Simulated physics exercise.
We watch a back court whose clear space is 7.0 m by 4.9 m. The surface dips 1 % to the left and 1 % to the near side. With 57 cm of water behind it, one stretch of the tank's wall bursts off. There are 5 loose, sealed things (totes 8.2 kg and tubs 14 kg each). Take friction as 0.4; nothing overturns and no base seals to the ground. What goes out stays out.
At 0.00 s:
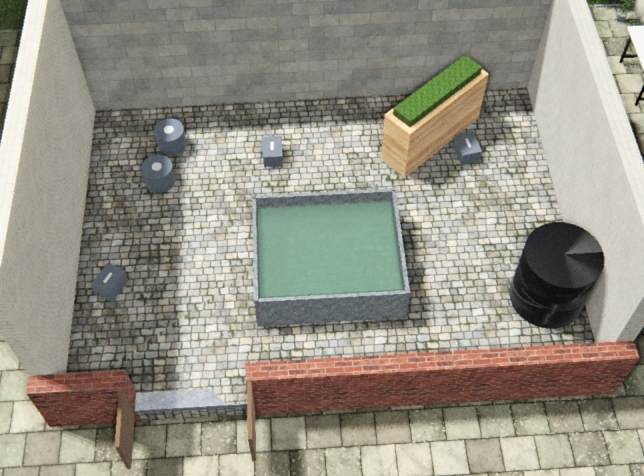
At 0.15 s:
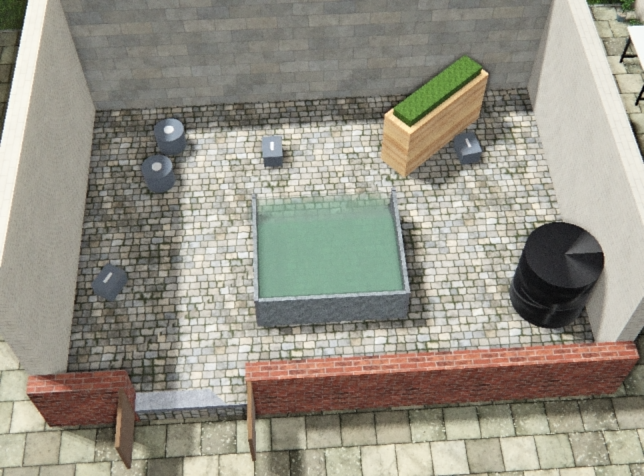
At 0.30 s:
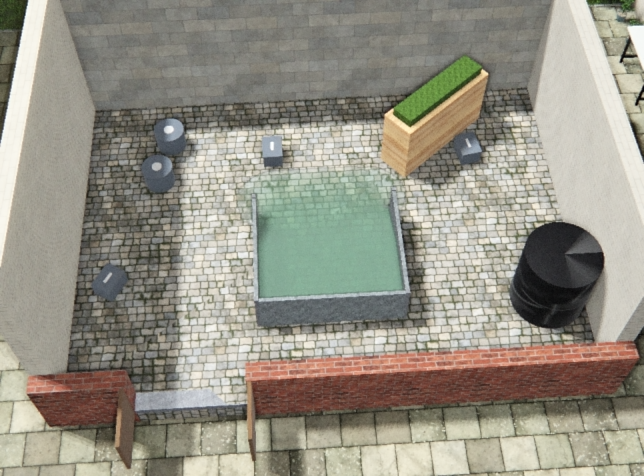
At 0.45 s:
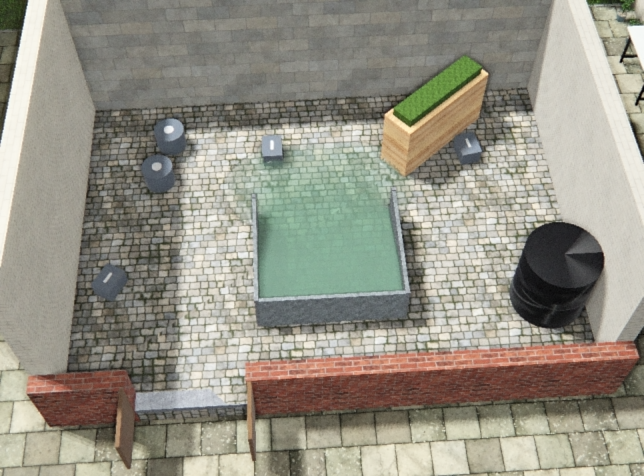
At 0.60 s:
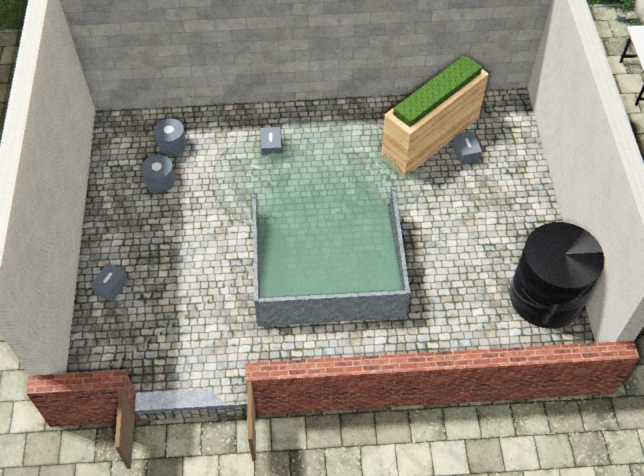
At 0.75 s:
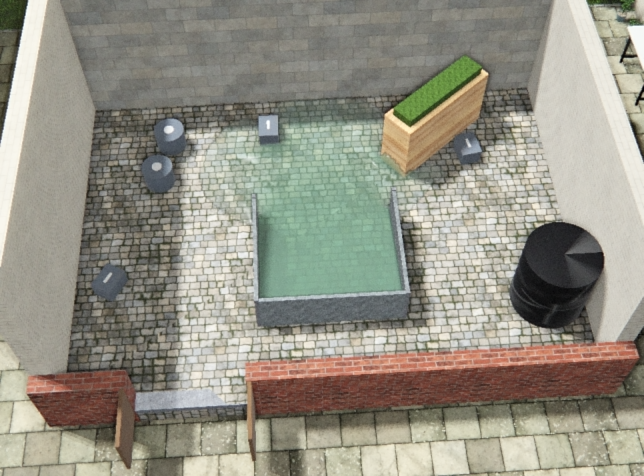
Green water spreads from the tank's open back side across the paving and shifts a small grey tote backward.
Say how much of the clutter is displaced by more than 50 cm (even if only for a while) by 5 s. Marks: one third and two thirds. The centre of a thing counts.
That comes to at least two thirds.
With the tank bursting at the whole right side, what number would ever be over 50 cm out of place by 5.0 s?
In that case 1 of them.
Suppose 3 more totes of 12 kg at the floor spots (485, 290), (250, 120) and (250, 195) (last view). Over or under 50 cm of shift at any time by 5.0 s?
In turn: Short of it, past it, more.
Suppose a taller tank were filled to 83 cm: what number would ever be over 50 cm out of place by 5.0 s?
In that case 4 of them.
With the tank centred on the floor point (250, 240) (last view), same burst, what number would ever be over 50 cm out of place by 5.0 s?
In that case 4 of them.
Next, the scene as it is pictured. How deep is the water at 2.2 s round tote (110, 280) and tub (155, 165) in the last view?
Roughly 0 and 2 cm.
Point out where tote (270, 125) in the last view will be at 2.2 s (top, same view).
Around (173, 112).
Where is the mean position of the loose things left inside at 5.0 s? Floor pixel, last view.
Near (208, 285).
After 1.1 s 1 of 5 are over 50 cm from their spots; 0 afloat.
After 2.2 s 1 of 5 are over 50 cm from their spots; 1 afloat.
After 3.5 s 2 of 5 are over 50 cm from their spots; 1 afloat.
After 5.0 s 4 of 5 are over 50 cm from their spots, and 4 have been at some point; 0 afloat.
